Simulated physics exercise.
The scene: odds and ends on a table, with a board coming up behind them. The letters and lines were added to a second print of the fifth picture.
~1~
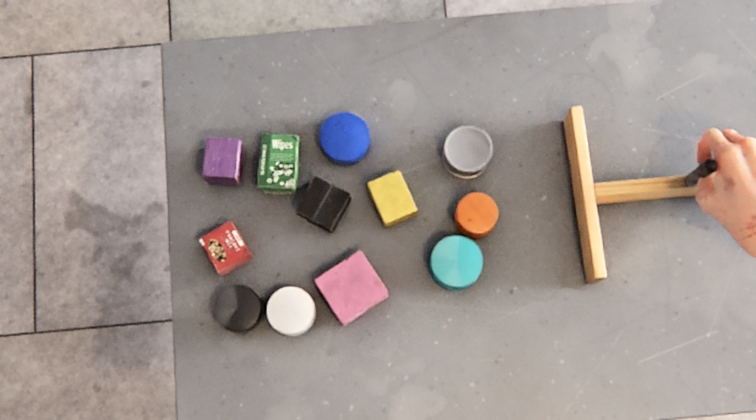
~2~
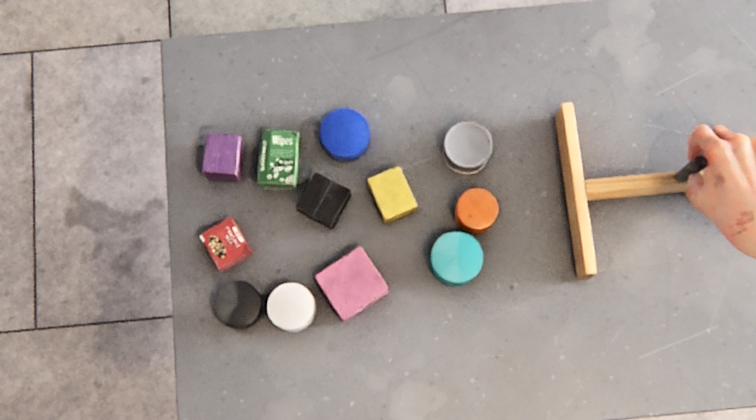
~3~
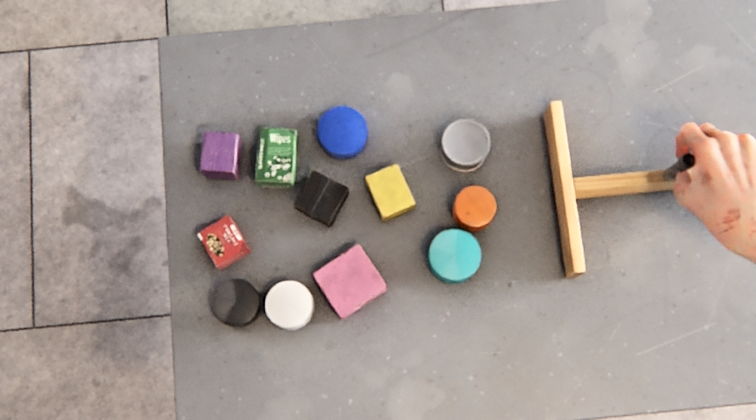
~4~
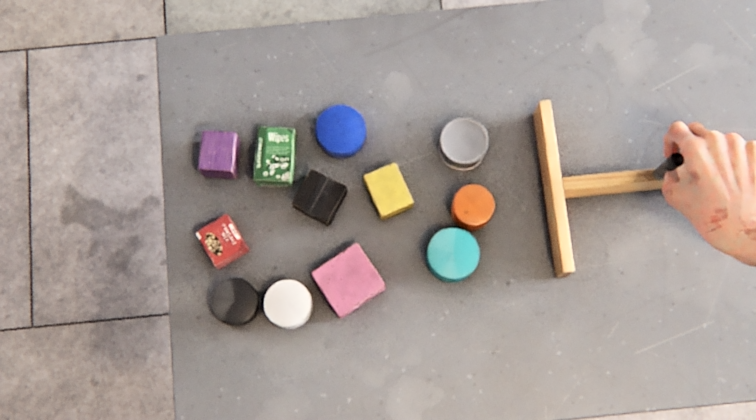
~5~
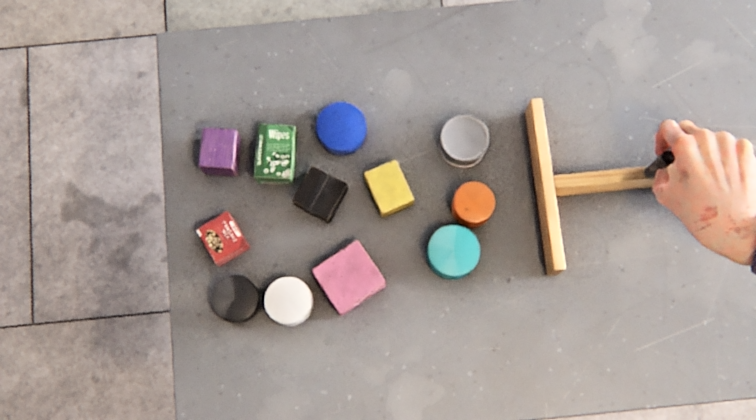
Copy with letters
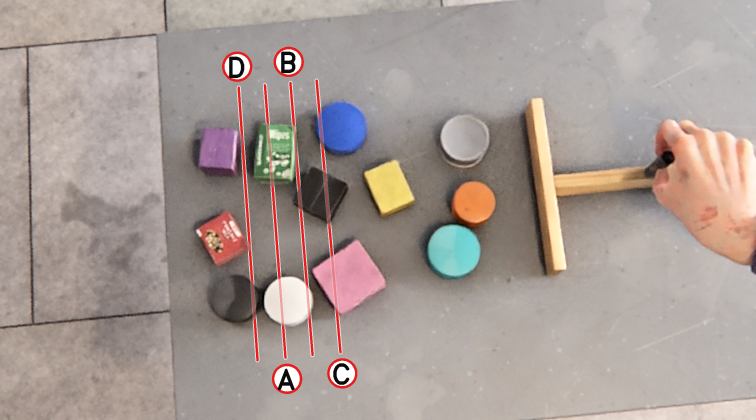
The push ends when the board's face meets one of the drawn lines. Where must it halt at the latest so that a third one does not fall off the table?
Stop at D.
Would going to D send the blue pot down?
No.
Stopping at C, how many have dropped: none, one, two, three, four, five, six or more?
In all, none.
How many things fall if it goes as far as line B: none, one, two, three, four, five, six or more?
In all, none.
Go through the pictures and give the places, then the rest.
In the first frame, turquoise tin (456, 263); white tin (292, 312); green box (280, 164).
In the second frame, board (580, 187); pink block (352, 285).
In the third frame, board (568, 185); red box (224, 243).
In the fourth frame, board (557, 184); grey tin (463, 144).
In the fifth frame, board (548, 182); black tin (237, 300); black box (321, 195); yellow block (389, 189).
On the marked copy, A at (275, 217); B at (301, 215); C at (328, 212); D at (248, 220).
With D. Early on, board (441, 192); grey tin (403, 147); turquoise tin (414, 257).
Further on, board (332, 203); black tin (211, 307); purple block (211, 150).
At the end, board (248, 211); purple block over the edge; red box (180, 260); one fallen.
As for the rest, A is within the limit but short; B is within the limit but short; C is within the limit but short.
